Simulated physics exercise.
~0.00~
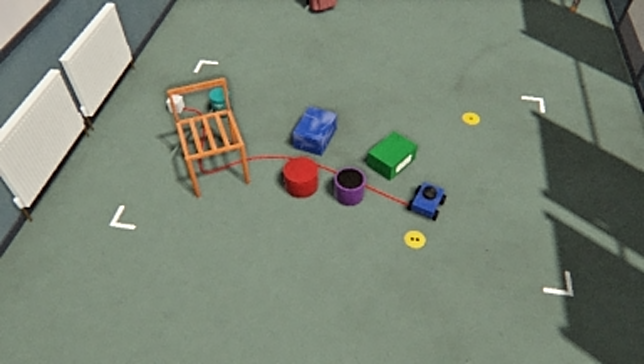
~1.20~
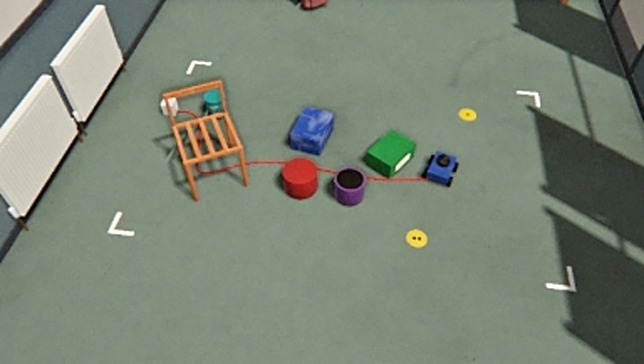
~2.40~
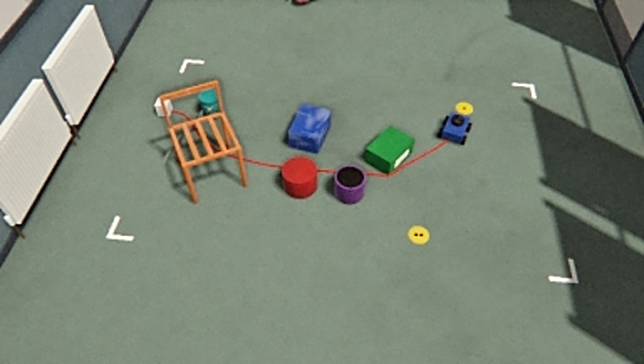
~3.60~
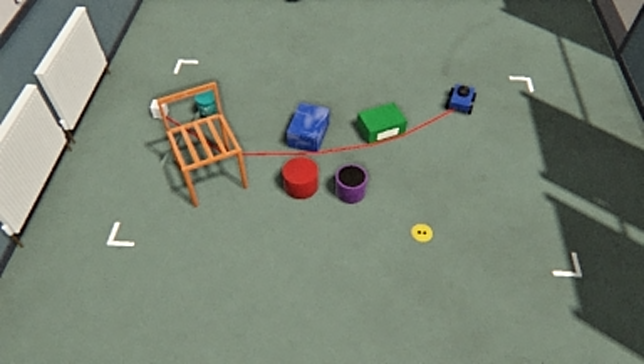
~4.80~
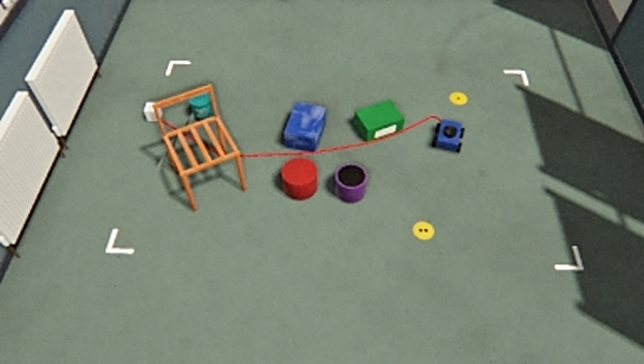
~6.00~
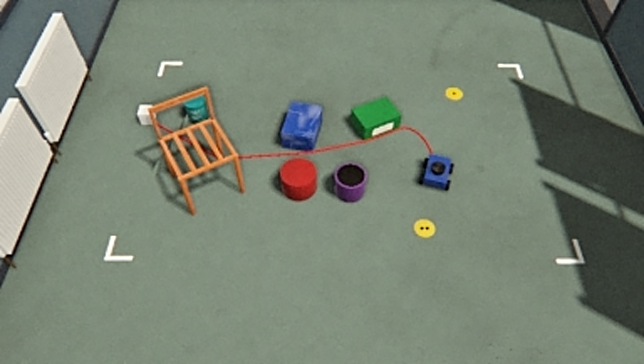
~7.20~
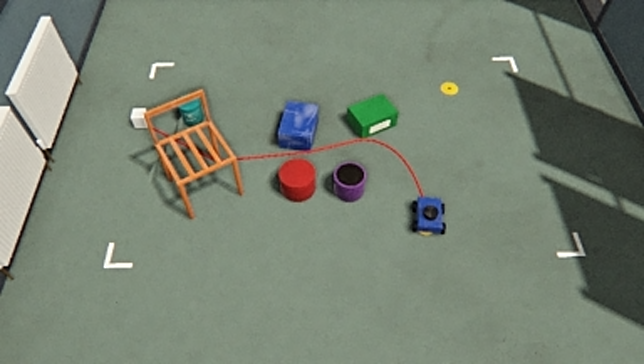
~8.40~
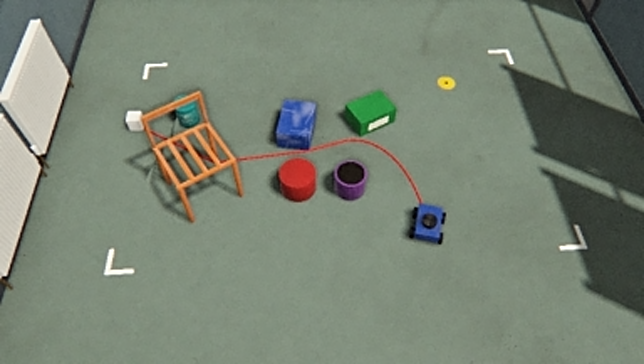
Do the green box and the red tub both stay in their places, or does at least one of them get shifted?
The green box is shifted a short way from its place by the red lead, while the red tub stays where it was.
